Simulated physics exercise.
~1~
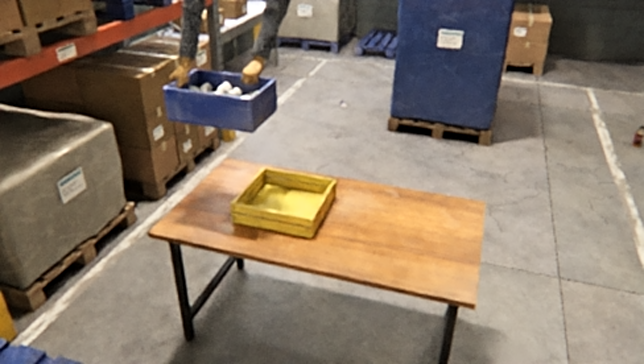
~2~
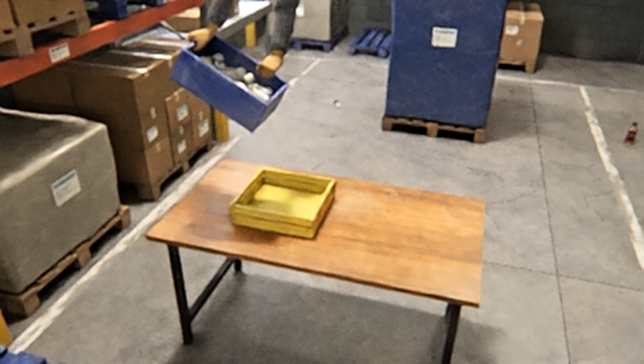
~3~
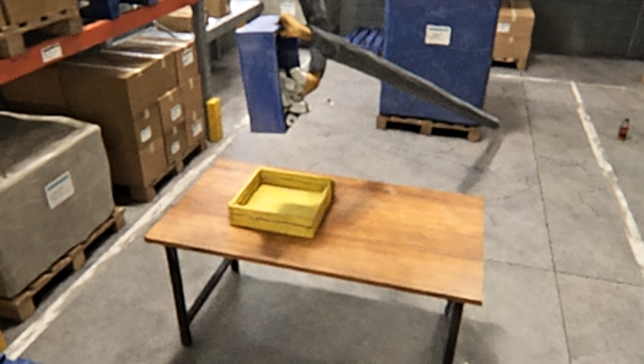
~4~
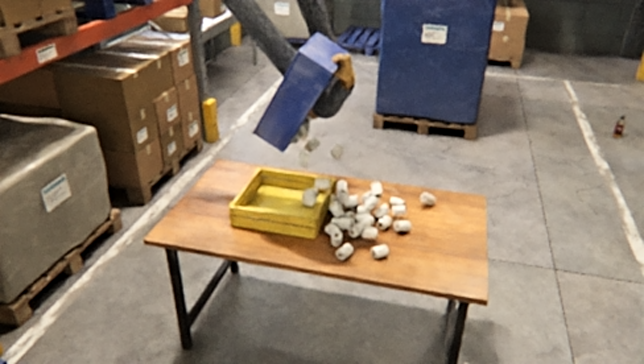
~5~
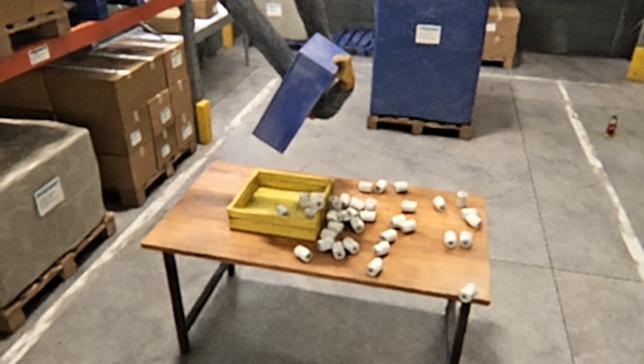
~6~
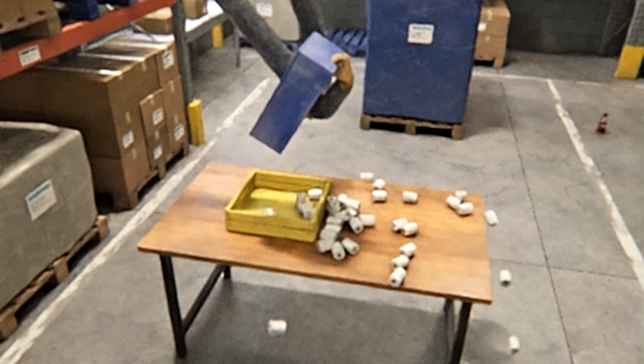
In a warehouse, a pair of gloved hands lifted a blue tote and tipped it over a wooden table, pouring out small white rolls; a few landed in the yellow basket, but most spilled across the tabletop and some dropped to the floor.
